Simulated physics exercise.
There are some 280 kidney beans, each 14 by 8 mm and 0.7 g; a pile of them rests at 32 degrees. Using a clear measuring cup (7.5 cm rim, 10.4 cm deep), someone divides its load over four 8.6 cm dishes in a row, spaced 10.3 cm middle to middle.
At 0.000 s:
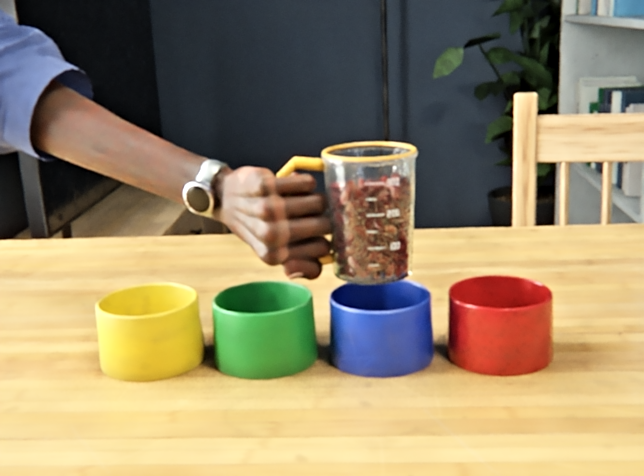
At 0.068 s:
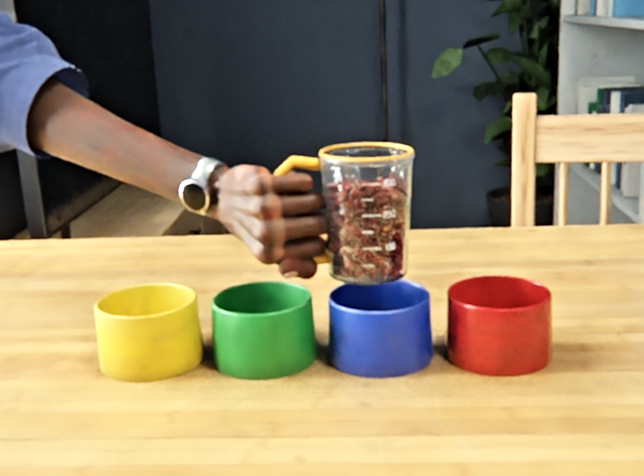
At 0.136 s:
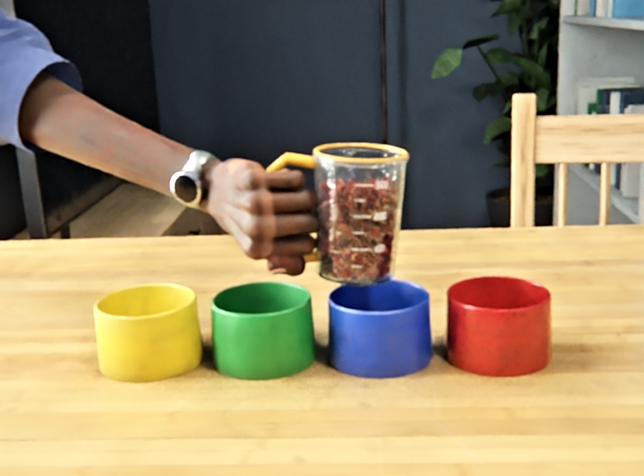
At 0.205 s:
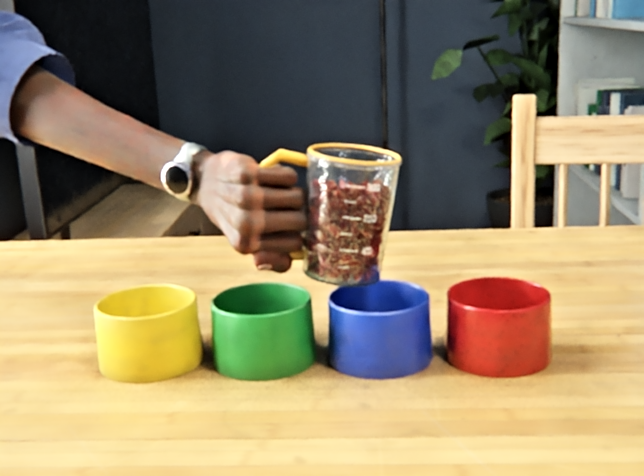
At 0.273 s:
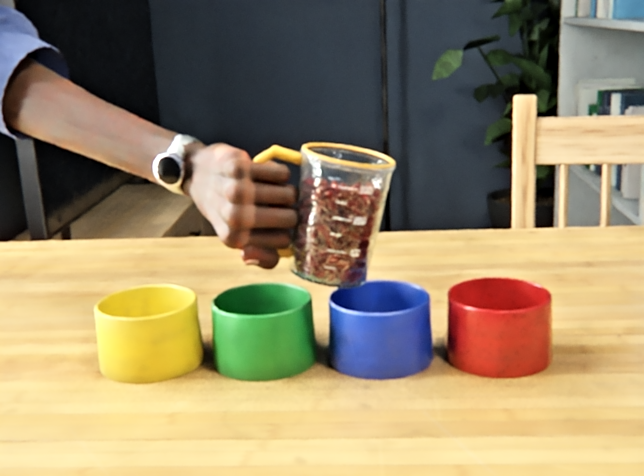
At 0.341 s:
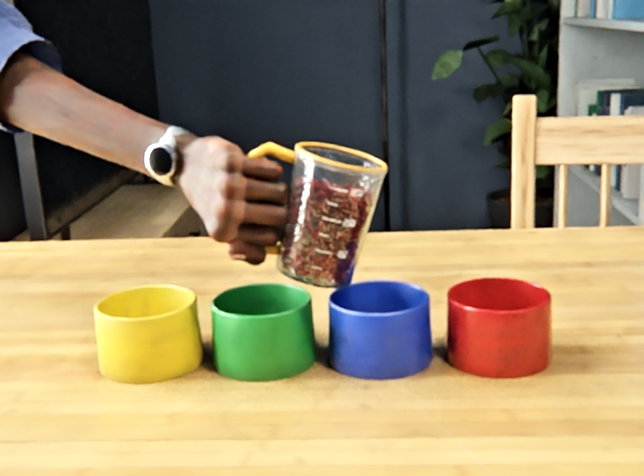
At the start, a hand grips the handle of a clear measuring cup of reddish pieces, upright above the blue dish in a row of yellow, green, blue and red. The hand then moves the cup a short way left while tilting its rim to the right, the pieces still inside.
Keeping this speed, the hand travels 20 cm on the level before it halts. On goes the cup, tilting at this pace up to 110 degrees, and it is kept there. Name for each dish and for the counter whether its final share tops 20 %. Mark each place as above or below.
Marks: Red below, blue below, green above, yellow below, counter above.
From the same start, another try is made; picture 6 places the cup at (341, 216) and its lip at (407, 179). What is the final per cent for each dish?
You'd end up with red at 0, blue at 10, green at 60 and yellow at 0.
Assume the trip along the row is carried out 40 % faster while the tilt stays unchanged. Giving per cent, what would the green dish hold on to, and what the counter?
In that case: Green 50, and counter 50.
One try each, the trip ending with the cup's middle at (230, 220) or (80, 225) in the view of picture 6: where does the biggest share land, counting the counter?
Green; yellow.
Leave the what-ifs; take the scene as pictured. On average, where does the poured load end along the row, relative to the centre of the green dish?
About 2 cm to its left-hand side.
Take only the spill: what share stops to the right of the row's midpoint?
Roughly 0 %.
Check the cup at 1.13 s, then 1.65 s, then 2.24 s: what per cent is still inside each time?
At the three moments: 100, 100 and 50 percent.
After 1.13 s, tilt 60 degrees; cup holds 100 %.
After 1.65 s, tilt 89 degrees; cup holds 100 %.
Then, at 2.24 s, tilt 110 degrees; cup holds 50 %, green 30 %.
At rest (3.8 s), red 0 %, blue 0 %, green 55 %, yellow 0 %, counter 45 %.
